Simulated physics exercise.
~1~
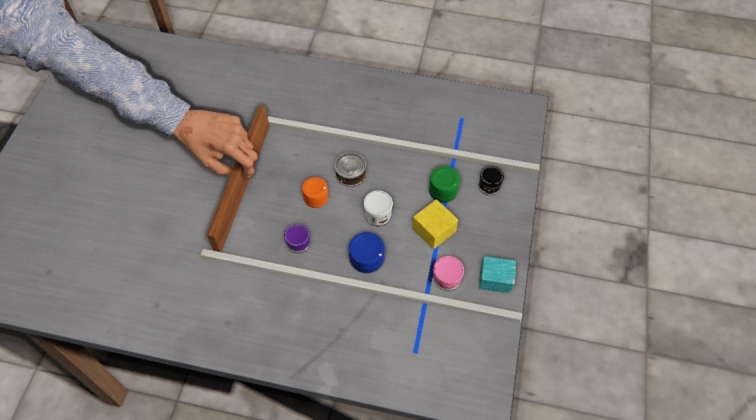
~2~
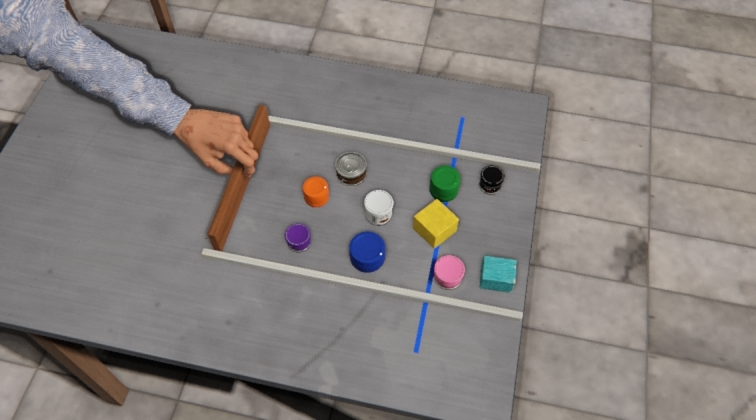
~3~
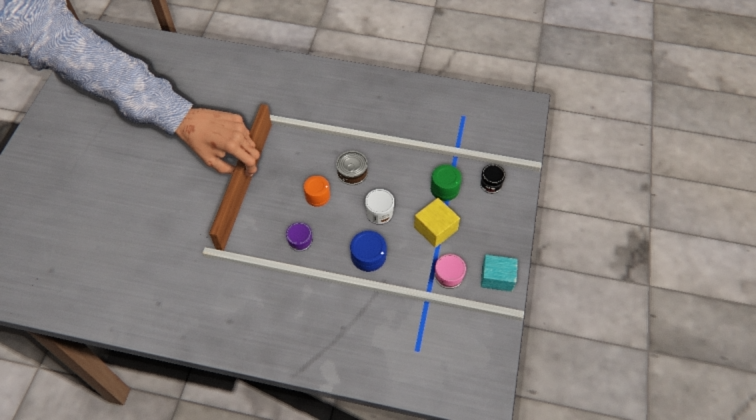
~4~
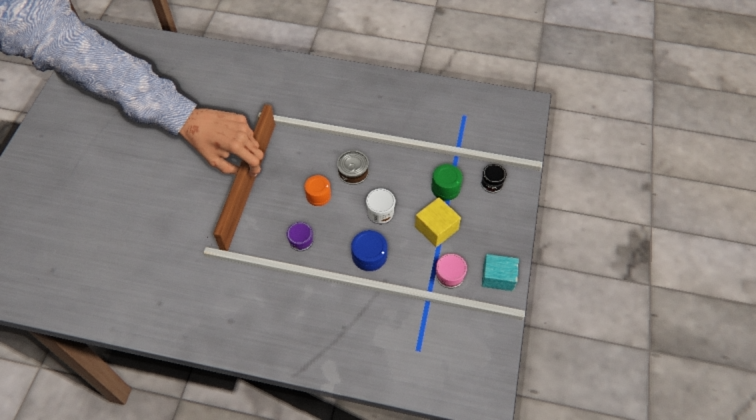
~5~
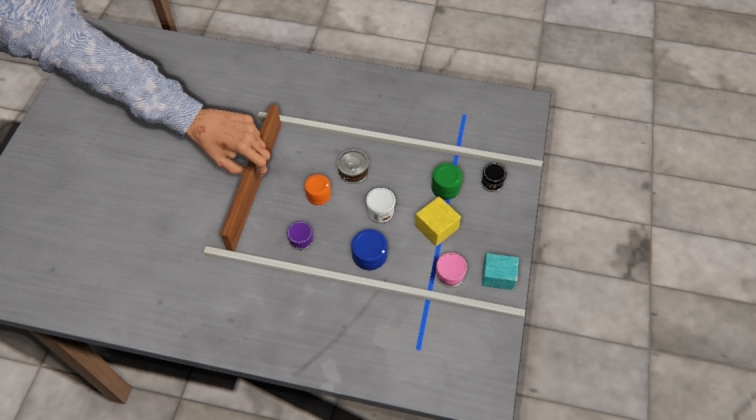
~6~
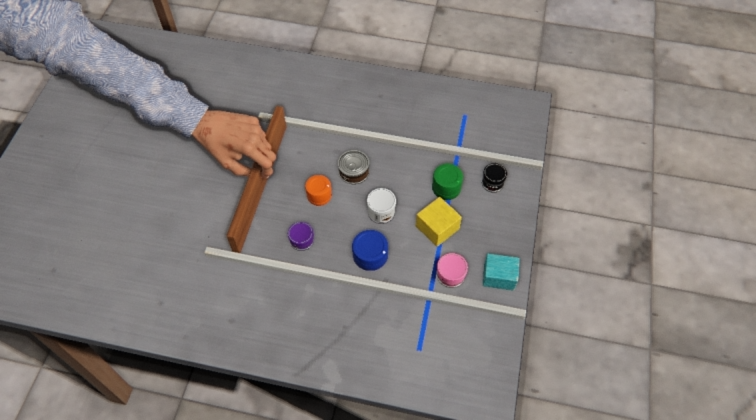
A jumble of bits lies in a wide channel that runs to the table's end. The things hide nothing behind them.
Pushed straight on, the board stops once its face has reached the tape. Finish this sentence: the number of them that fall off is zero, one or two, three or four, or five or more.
The number of them that fall off is zero.
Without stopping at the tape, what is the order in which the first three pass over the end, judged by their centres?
The turquoise block goes first, followed by the pink tin and then the green lid.
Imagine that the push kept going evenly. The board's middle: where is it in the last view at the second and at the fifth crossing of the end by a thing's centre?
About (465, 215) and about (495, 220).
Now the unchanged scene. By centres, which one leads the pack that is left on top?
I reckon it's the turquoise block.
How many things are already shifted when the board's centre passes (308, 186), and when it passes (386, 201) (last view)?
Tally: 2; 6.
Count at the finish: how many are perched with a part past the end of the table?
It's 1.
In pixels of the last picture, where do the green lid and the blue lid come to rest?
Final positions - green lid around (497, 192), blue lid around (477, 276).
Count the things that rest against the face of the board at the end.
4.
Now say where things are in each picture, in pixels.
The first picture shows turquoise block (497, 275); black pot (491, 181); pink tin (448, 274); board (241, 177); tape (441, 224).
The second picture shows black pot (491, 180); purple pot (298, 238).
The third picture shows pink tin (450, 272); white pot (380, 207).
The fourth picture shows turquoise block (500, 273); yellow block (437, 222).
The fifth picture shows black pot (493, 178); orange lid (318, 190).
The sixth picture shows turquoise block (501, 272); black pot (494, 178); pink tin (452, 271); board (259, 177); tape (445, 221).
Early on, none off yet; turquoise block at rest near (501, 272); black pot at rest near (494, 178); pink tin at rest near (452, 271).
A while later, none off yet; turquoise block travelled a little near (513, 273); black pot at rest near (495, 178); pink tin travelled about its own width near (483, 282).
Finally, the number that fall off is zero.
